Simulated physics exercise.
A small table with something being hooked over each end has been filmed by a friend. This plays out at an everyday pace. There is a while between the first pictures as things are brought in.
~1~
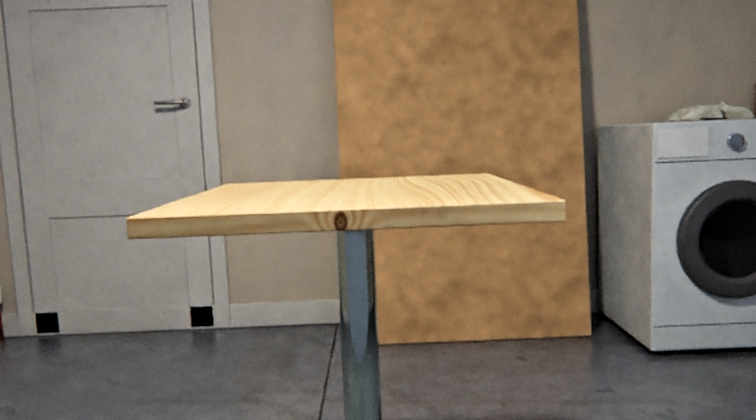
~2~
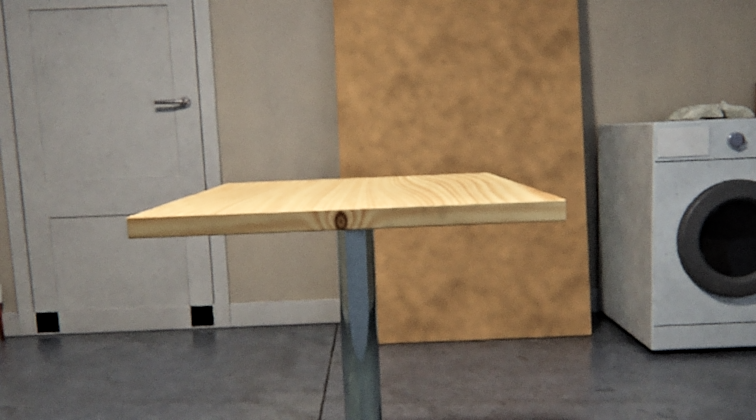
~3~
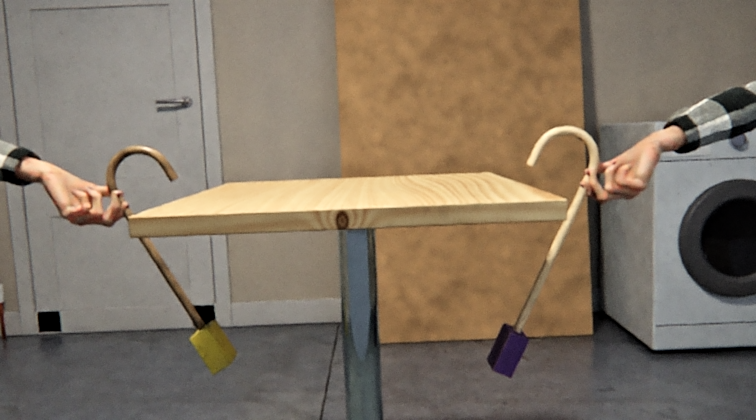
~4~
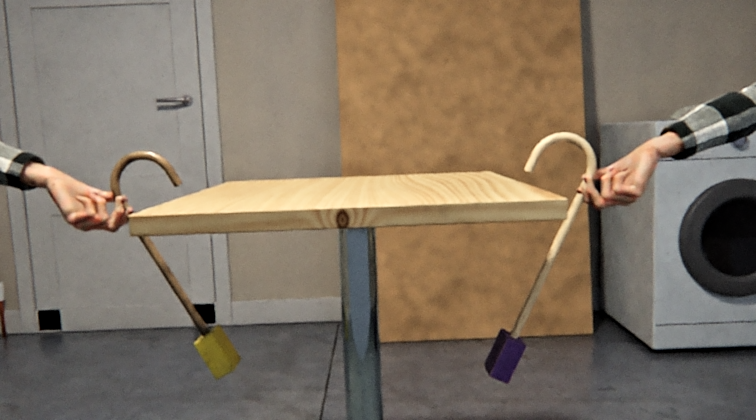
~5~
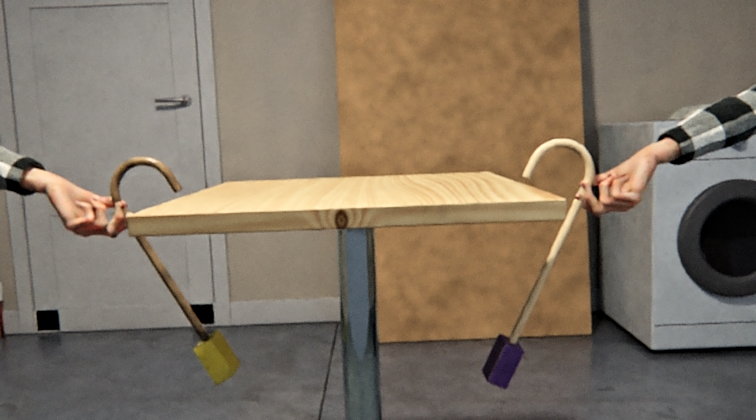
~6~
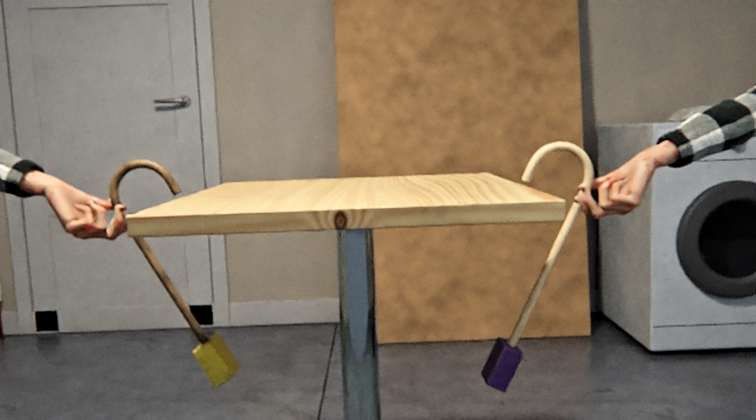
Two hands brought in hooked canes with a yellow block and a purple block on their lower ends, one to each side of a bare wooden table, then held them there, barely moving.
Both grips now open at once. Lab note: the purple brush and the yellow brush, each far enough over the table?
Purple brush: Dropped; yellow brush: Dropped.
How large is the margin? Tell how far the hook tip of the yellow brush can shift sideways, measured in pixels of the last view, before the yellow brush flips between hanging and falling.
Some 12 pixels, right.
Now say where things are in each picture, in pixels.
The first frame shows table (353, 198).
The second frame shows table (354, 198).
The third frame shows still on the way; purple brush (528, 247); table (355, 197).
The fourth frame shows still on the way; yellow brush (188, 259); table (355, 196).
The fifth frame shows still on the way; purple brush (524, 259); table (354, 196).
The sixth frame shows in place, still held; purple brush (523, 261); yellow brush (187, 267); table (353, 197).
Then, 0.28 s on from there, purple brush on its way down near (524, 409); yellow brush on its way down near (198, 414).
Then, 0.44 s on from there, purple brush on its way down; yellow brush on its way down.
In the end, the purple brush drops past the edge; the yellow brush drops past the edge.
